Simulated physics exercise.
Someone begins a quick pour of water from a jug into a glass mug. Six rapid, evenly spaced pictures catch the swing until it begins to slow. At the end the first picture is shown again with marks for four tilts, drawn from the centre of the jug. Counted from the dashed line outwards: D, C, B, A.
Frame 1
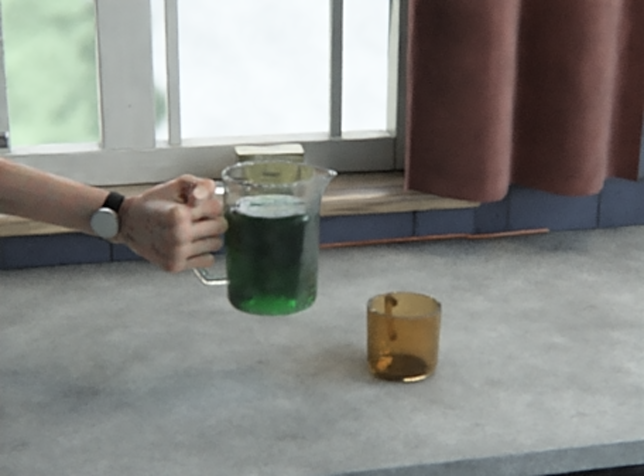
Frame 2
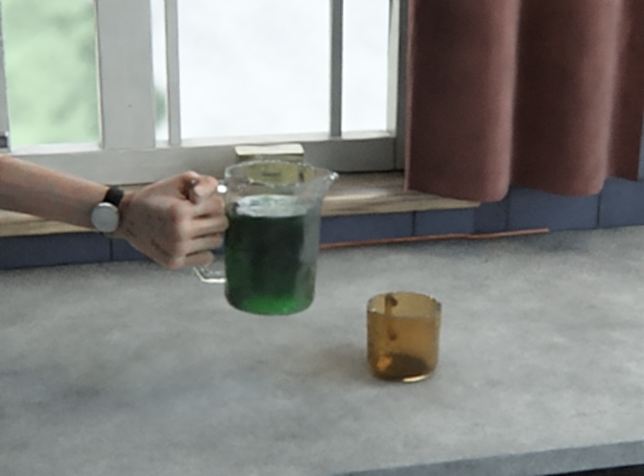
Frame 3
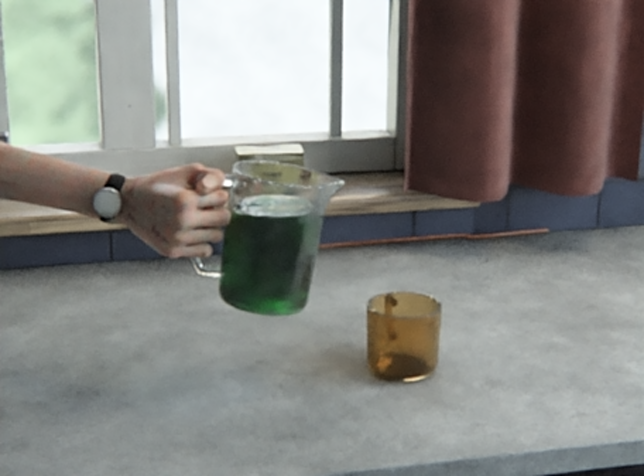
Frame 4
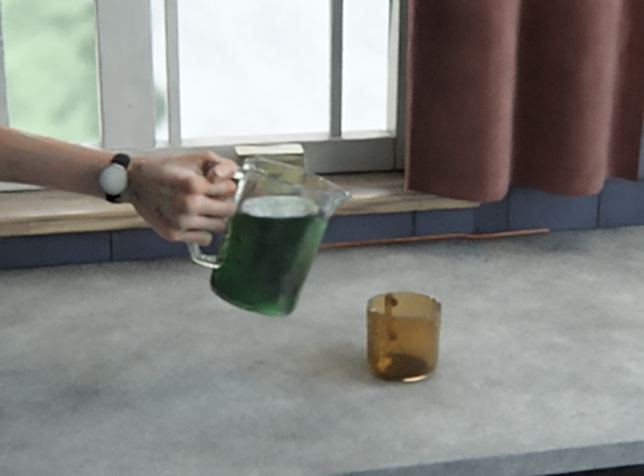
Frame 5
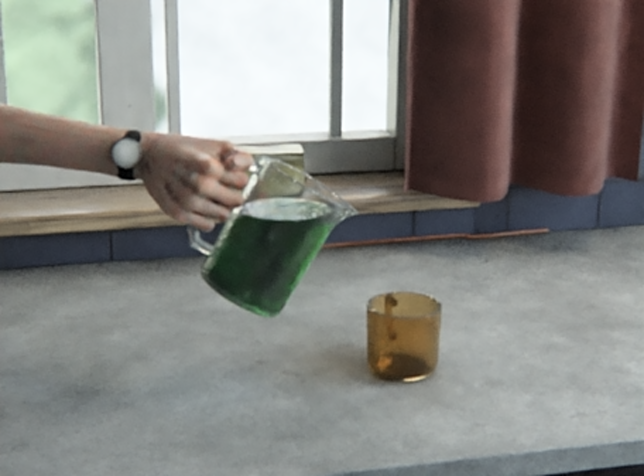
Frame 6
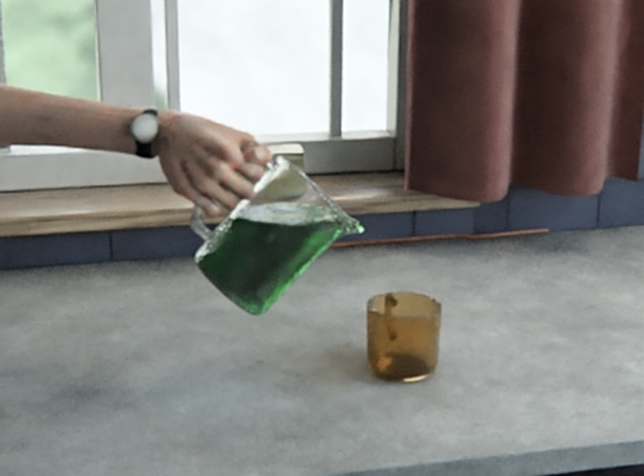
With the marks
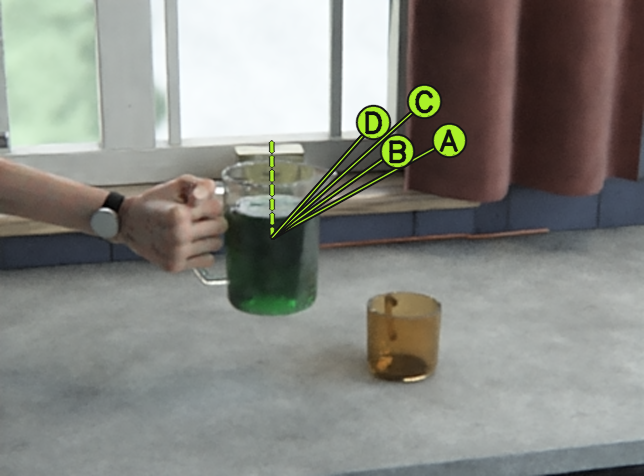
Hand with a wristwatch tilting a glass jug of green liquid to the right above a countertop, near an amber glass.
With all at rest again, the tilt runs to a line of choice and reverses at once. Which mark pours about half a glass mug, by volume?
B is best.
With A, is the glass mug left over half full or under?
Over.
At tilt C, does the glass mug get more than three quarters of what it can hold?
No, less.
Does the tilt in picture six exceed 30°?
Yes, it does.
In lime, A at (434, 148); B at (382, 159); C at (411, 112); D at (362, 136).
If A is chosen, the glass mug ends with about 74 % of what it can hold.
If B is chosen, the glass mug ends with about 49 % of what it can hold.
If C is chosen, the glass mug ends with about 29 % of what it can hold.
If D is chosen, the glass mug ends with about 15 % of what it can hold.
